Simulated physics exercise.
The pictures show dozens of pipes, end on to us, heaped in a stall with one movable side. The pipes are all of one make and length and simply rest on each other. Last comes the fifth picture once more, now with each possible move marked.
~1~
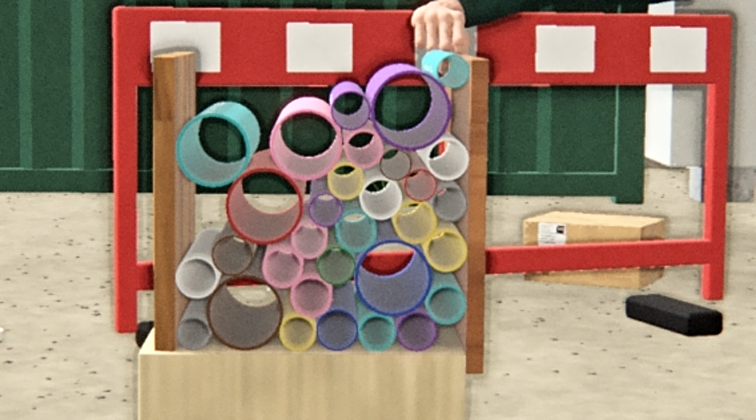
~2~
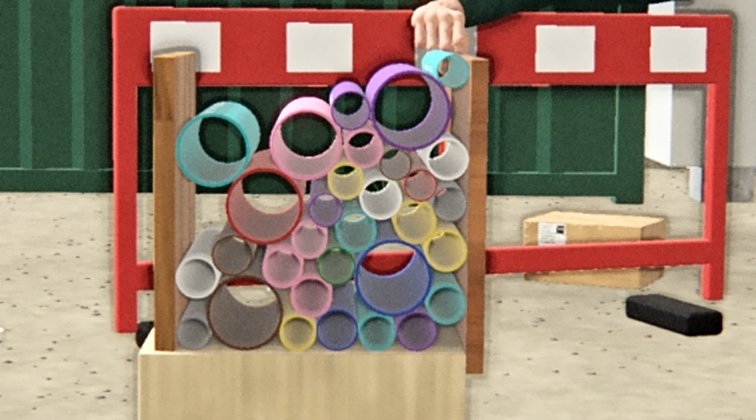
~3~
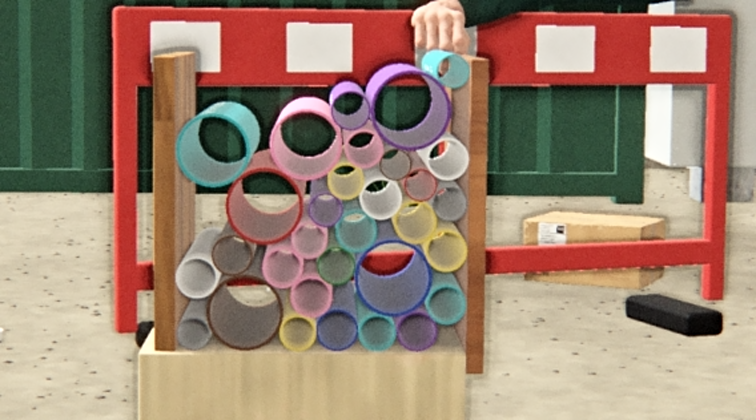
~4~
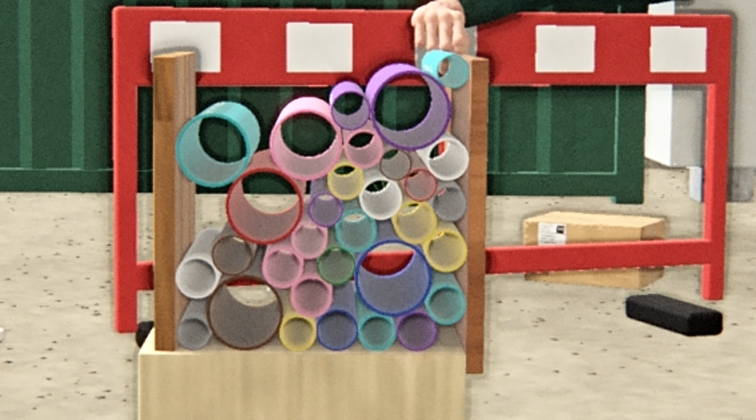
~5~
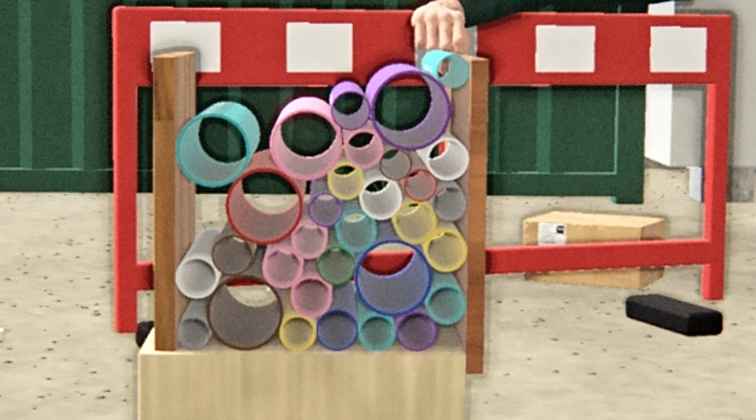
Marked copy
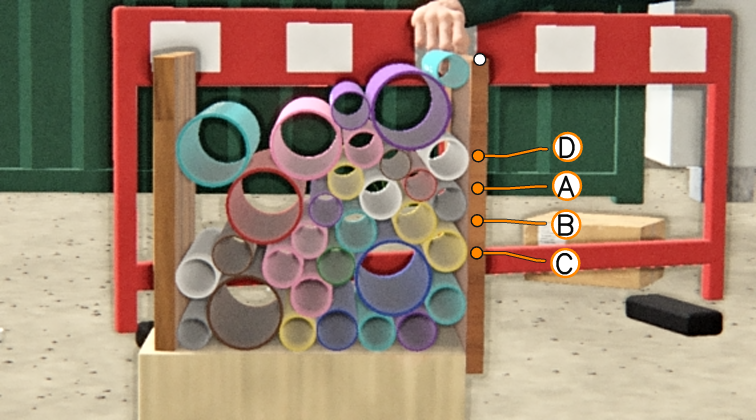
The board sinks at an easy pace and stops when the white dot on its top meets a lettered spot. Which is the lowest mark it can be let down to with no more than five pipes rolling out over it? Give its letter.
Lower it to B and no more.
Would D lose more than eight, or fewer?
It loses fewer than eight.
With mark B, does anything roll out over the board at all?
Yes, at B.
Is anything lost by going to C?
At C: Yes.
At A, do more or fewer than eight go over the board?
Fewer than eight.
On the marked copy, A at (478, 188); B at (478, 221); C at (477, 253); D at (479, 156); the white dot at (480, 60).
Taking B. A third of the way, top of the board (469, 130).
Two thirds of the way, top of the board (468, 211).
When it is over, top of the board (468, 220), two out over the board.
As for the rest, A two out over the board; C more than five out over the board; D one out over the board.
